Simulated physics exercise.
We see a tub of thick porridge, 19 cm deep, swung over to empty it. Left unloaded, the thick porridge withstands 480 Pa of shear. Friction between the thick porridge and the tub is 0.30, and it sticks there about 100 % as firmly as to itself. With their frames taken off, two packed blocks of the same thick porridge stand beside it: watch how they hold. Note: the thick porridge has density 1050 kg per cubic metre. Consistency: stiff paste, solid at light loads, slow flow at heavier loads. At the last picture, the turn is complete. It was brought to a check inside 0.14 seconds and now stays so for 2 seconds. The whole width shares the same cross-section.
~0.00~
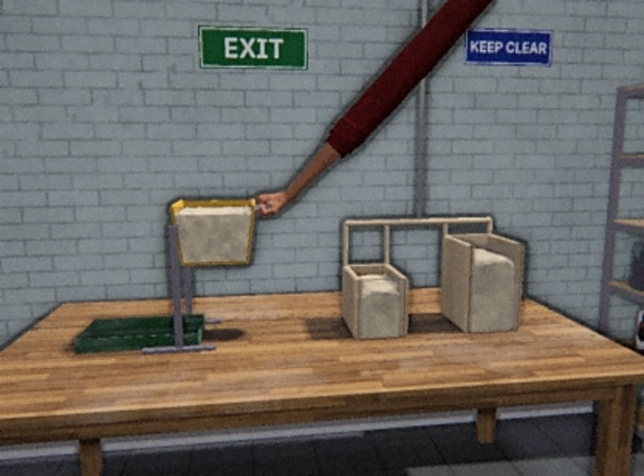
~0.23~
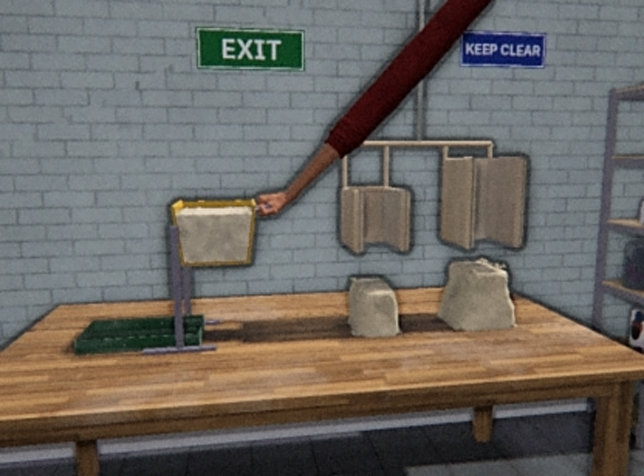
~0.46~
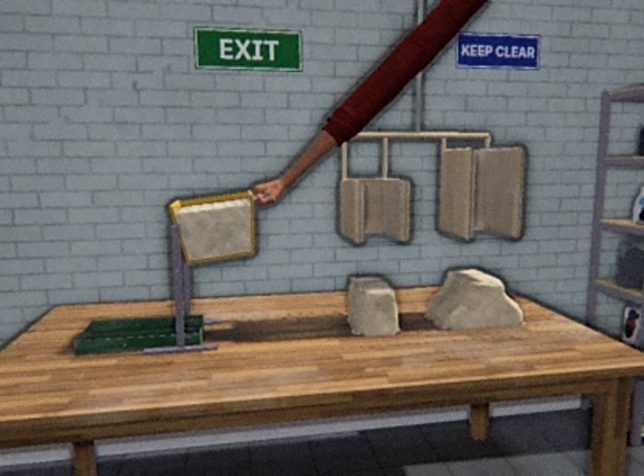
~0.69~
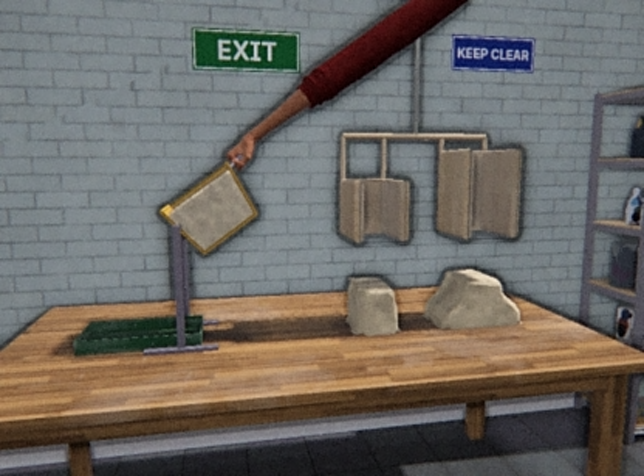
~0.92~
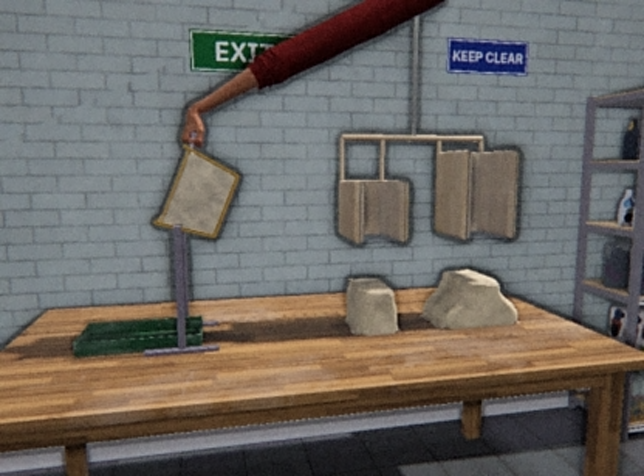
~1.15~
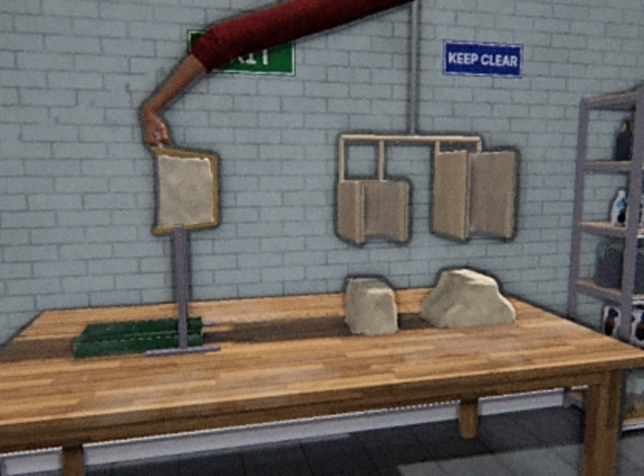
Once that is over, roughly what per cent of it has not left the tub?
Around 42 percent.
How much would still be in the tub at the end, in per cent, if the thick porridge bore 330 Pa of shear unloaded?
35 %.
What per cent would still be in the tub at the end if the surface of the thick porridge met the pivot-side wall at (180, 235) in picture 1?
In that case, around 100 percent.
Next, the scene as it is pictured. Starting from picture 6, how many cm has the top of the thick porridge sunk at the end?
The top ends up some 13 cm below its level in the last picture.
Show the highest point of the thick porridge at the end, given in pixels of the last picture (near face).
Highest point: Approx. (188, 196).
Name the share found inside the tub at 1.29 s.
It comes to about 95 percent of the start.
After 1.29 s, the tub is at 89 degrees and holds 97 %.
After 1.46 s, the tub is at 89 degrees and holds 69 %.
After 1.63 s, the tub is at 89 degrees and holds 48 %.
After 1.80 s, the tub is at 89 degrees and holds 42 %.
After 3.15 s, the tub is at 89 degrees and holds 42 %.
